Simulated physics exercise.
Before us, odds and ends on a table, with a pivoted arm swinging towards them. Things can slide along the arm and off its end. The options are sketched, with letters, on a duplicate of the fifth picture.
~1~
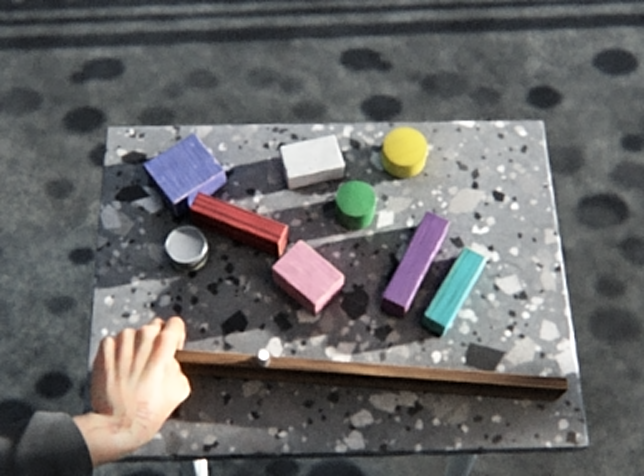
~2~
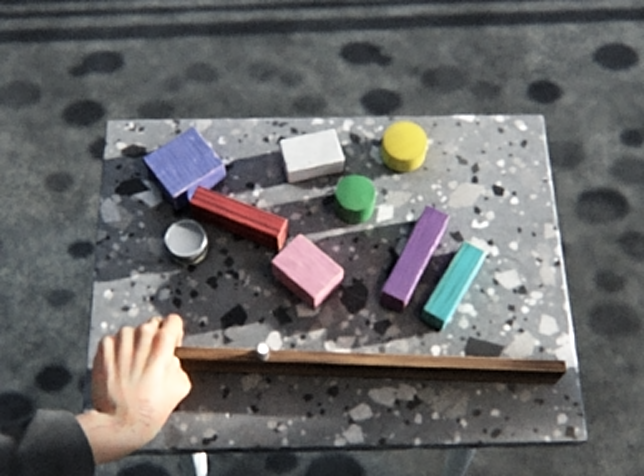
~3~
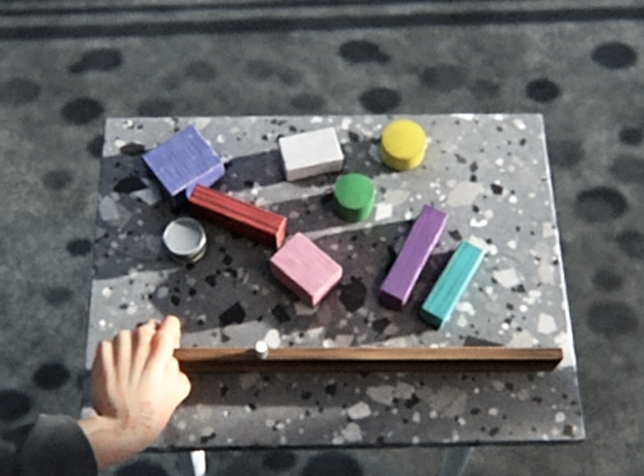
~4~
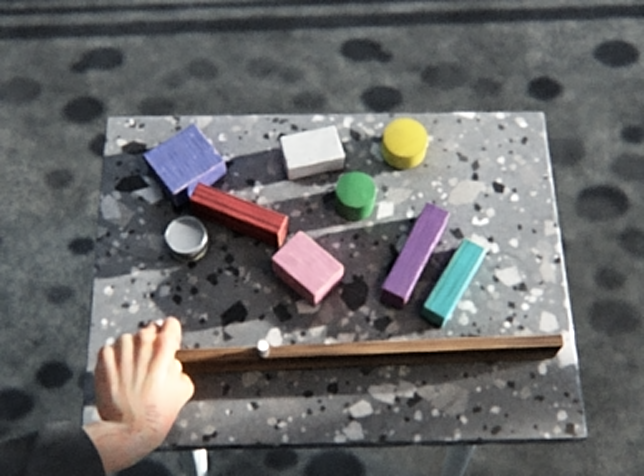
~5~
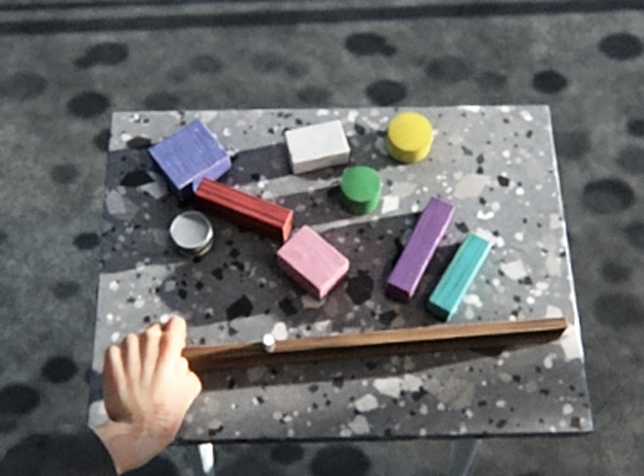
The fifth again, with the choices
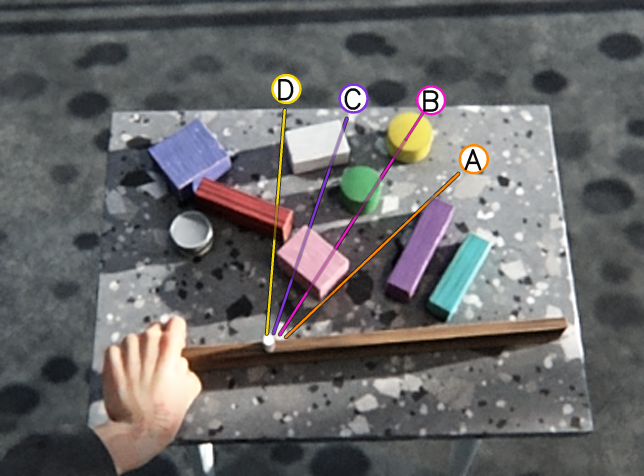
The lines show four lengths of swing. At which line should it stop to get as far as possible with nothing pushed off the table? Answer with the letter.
B is the last safe line.
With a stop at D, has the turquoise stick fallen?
By then, no.
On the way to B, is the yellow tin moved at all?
Yes.
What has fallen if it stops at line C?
The yellow tin goes over.
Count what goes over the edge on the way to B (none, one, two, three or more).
By then, none.
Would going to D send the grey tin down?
No.
On the marked copy, A at (375, 252); B at (346, 233); C at (312, 221); D at (276, 216).
With B. Early on, arm (408, 284); turquoise stick (459, 247); purple bar (411, 241).
Further on, arm (376, 243); green tin (346, 179); turquoise stick (410, 196).
At the end, arm (348, 224); yellow tin (390, 119); white block (297, 125); nothing has fallen.
As for the rest, A is safe but short; C drops the yellow tin; D drops the yellow tin and white block.
